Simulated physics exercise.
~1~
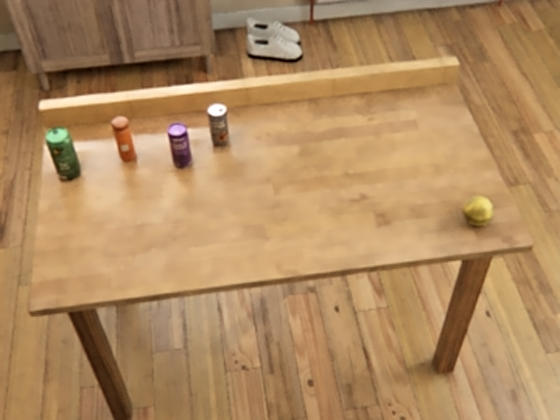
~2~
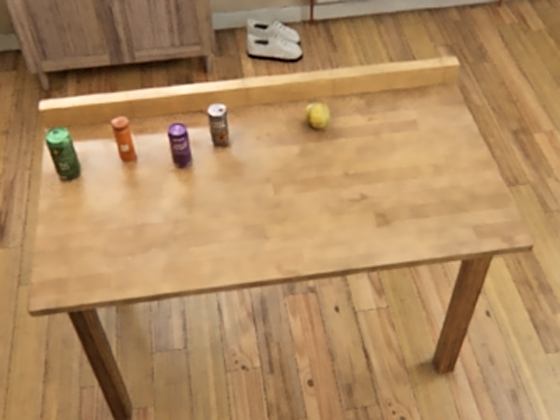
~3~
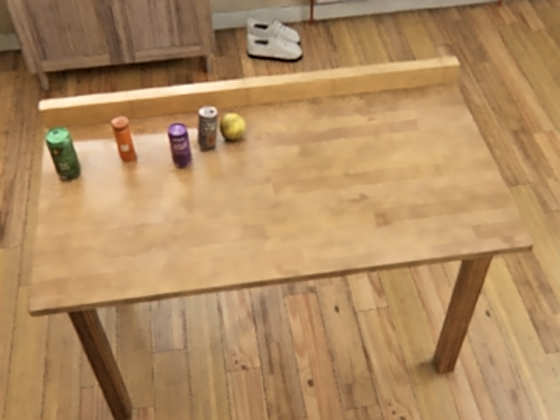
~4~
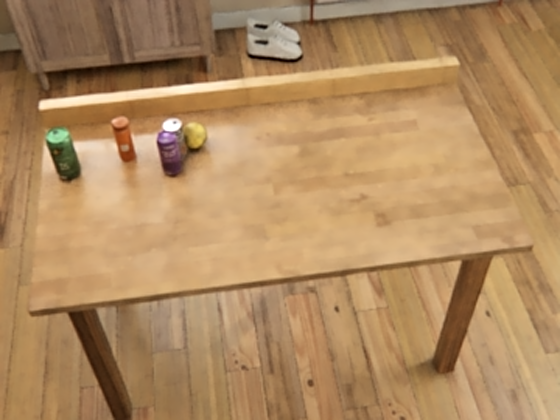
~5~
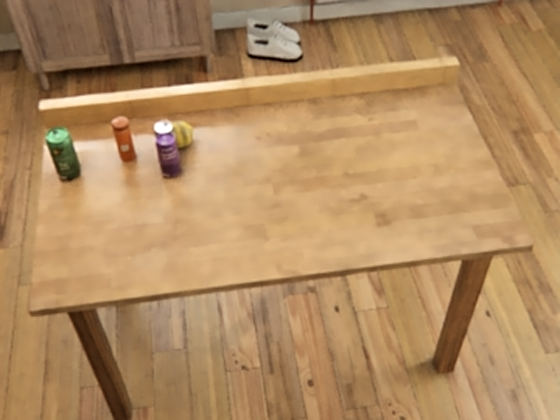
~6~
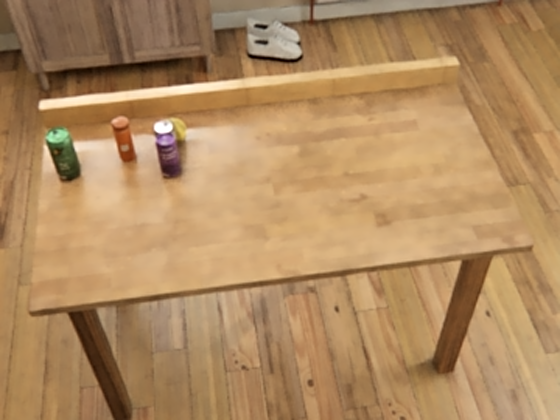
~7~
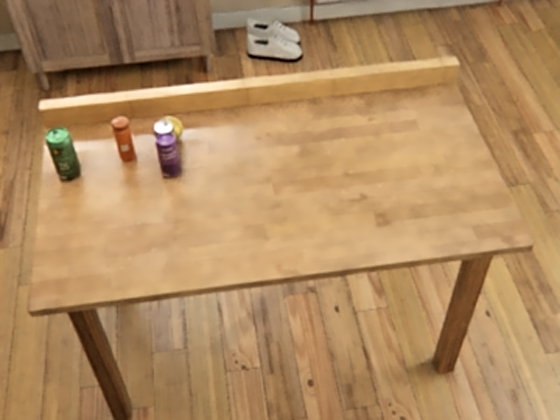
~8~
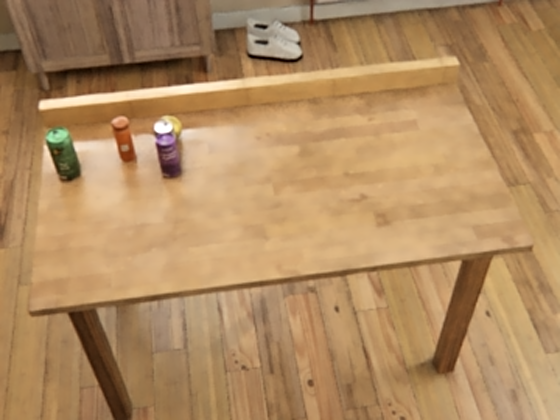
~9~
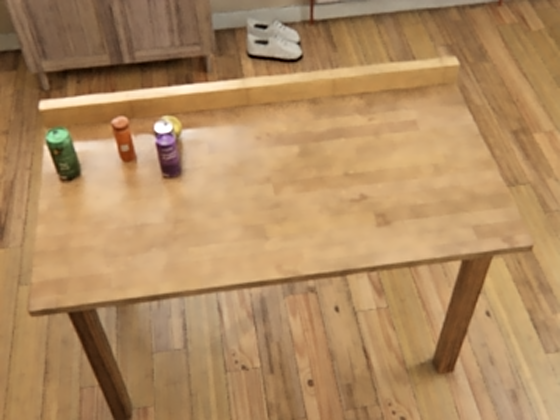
A yellow ball rolled leftward across a wooden table, bumped the grey can and pushed it into the purple one, shifting both a short way left; all stayed upright, and the ball stopped behind them while the orange and green containers never moved.
